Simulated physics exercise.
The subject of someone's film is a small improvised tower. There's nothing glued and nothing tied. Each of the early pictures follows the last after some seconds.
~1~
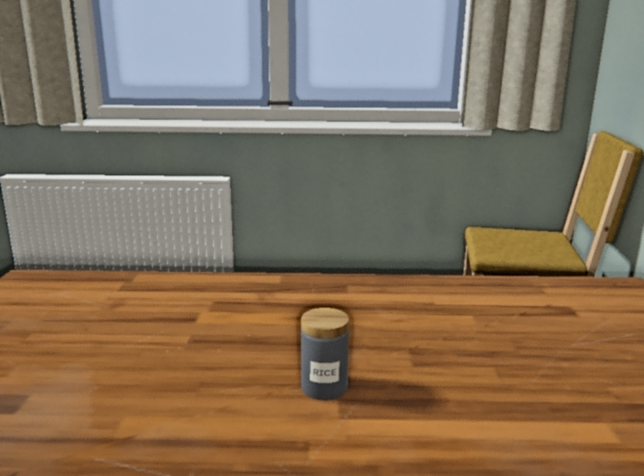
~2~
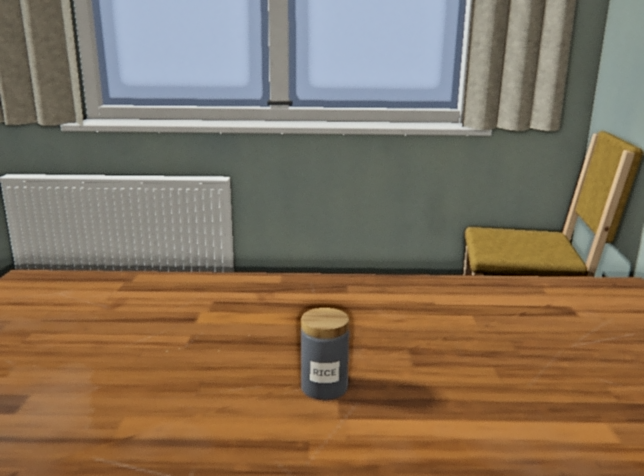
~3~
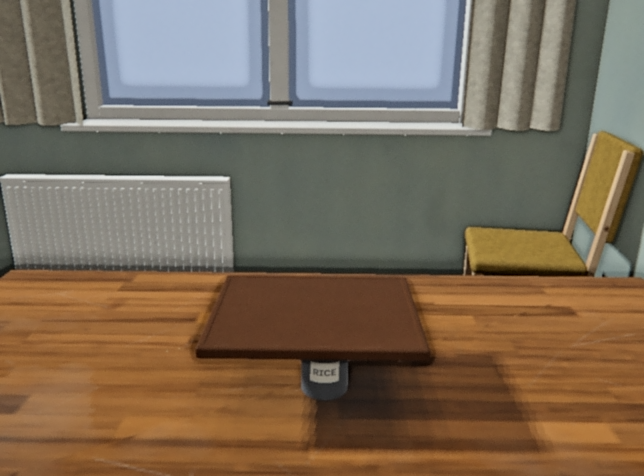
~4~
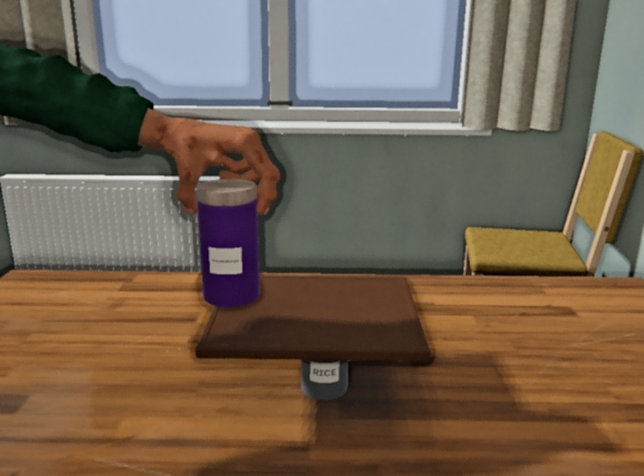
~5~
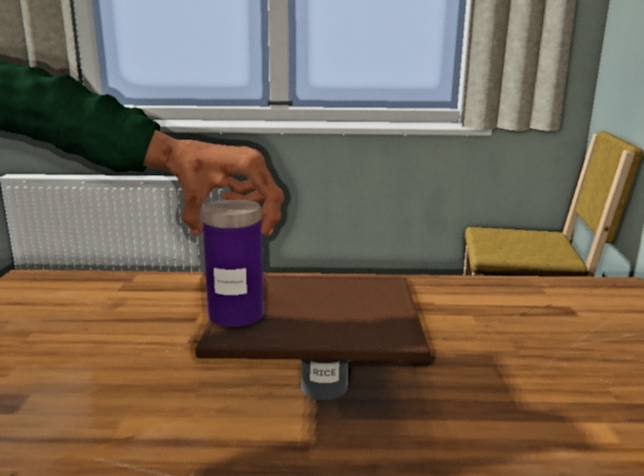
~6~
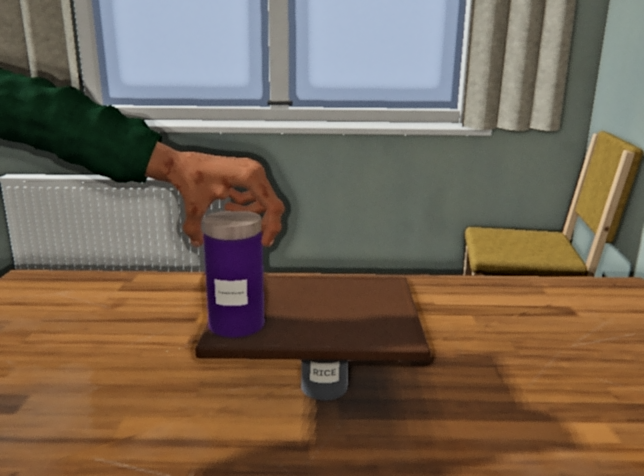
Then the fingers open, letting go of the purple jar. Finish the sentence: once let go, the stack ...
Once let go, the stack falls apart.
Then, 0.30 s on from there, purple jar now fallen; brown lid turned 44° from how it was put.
Then, 0.50 s on from there, brown lid turned 47° from how it was put.
Then, 0.60 s on from there, brown lid now fallen; grey jar shifted a little.
Then, 0.80 s on from there, grey jar shifted a little.
In the end, fallen, brown lid and purple jar; grey jar unmoved. The stack gives way.
